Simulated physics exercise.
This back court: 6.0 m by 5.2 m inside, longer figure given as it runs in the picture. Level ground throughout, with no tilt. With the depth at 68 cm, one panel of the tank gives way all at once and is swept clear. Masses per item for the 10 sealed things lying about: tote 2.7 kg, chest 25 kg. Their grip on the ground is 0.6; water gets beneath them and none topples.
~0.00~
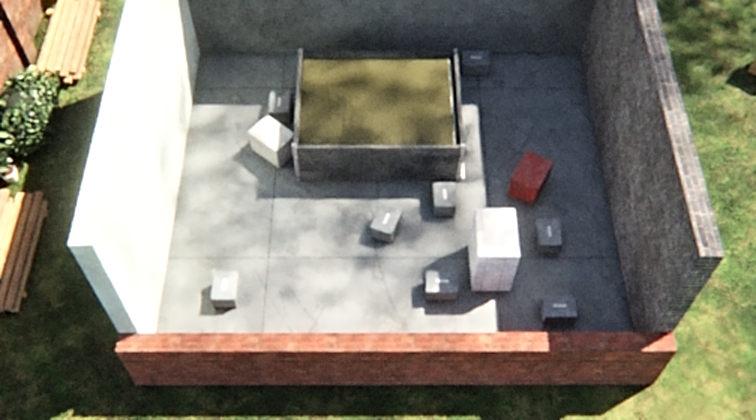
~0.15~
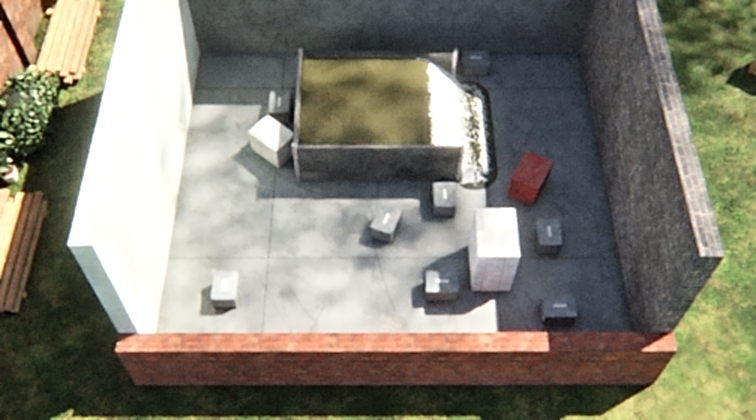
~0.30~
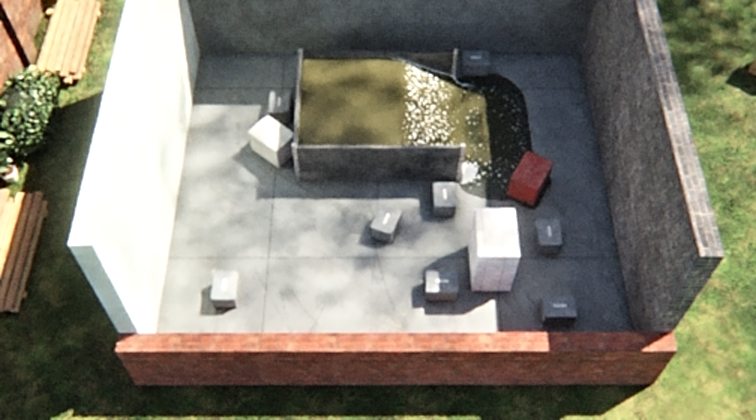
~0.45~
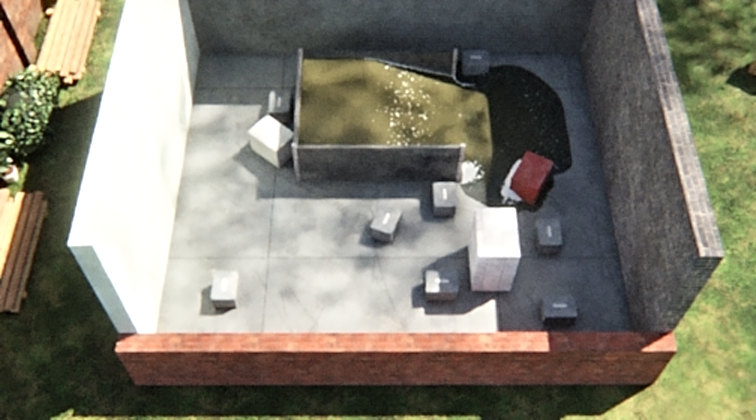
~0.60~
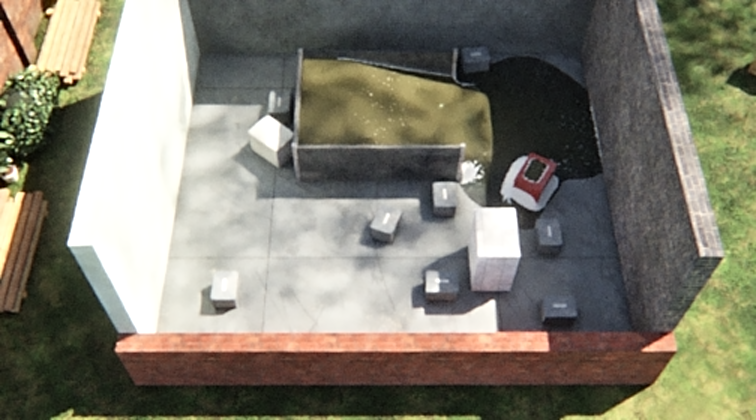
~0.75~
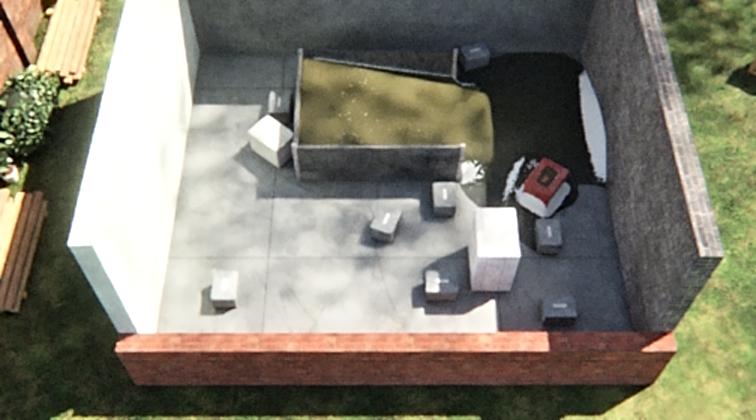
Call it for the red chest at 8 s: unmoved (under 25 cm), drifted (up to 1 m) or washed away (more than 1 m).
Washed away.
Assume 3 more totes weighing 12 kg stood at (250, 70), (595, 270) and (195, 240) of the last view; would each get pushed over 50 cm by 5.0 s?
From first to last: Surpasses it, surpasses it, does not reach it.
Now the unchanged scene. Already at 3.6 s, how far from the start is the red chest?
It has shifted about 200 cm.
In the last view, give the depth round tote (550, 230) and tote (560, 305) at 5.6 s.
Around 6 cm and 11 cm.
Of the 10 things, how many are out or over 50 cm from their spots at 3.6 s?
The answer is 4.
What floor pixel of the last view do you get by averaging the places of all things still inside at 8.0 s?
I'd say about (290, 204) in the last view.
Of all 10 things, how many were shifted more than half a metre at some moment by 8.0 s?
I count 8 of them.
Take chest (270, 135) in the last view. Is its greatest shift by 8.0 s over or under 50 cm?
Answer: Not far enough.
After 1.6 s the red chest is near (597, 230), 1.2 m from its start, aground; 0 afloat.
After 3.6 s the red chest is near (539, 307), 2.2 m from its start, afloat; 3 afloat.
After 5.6 s the red chest is near (348, 273), 3.0 m from its start, aground; 5 afloat.
After 8.0 s the red chest is near (348, 270), 2.9 m from its start, aground; 8 afloat.
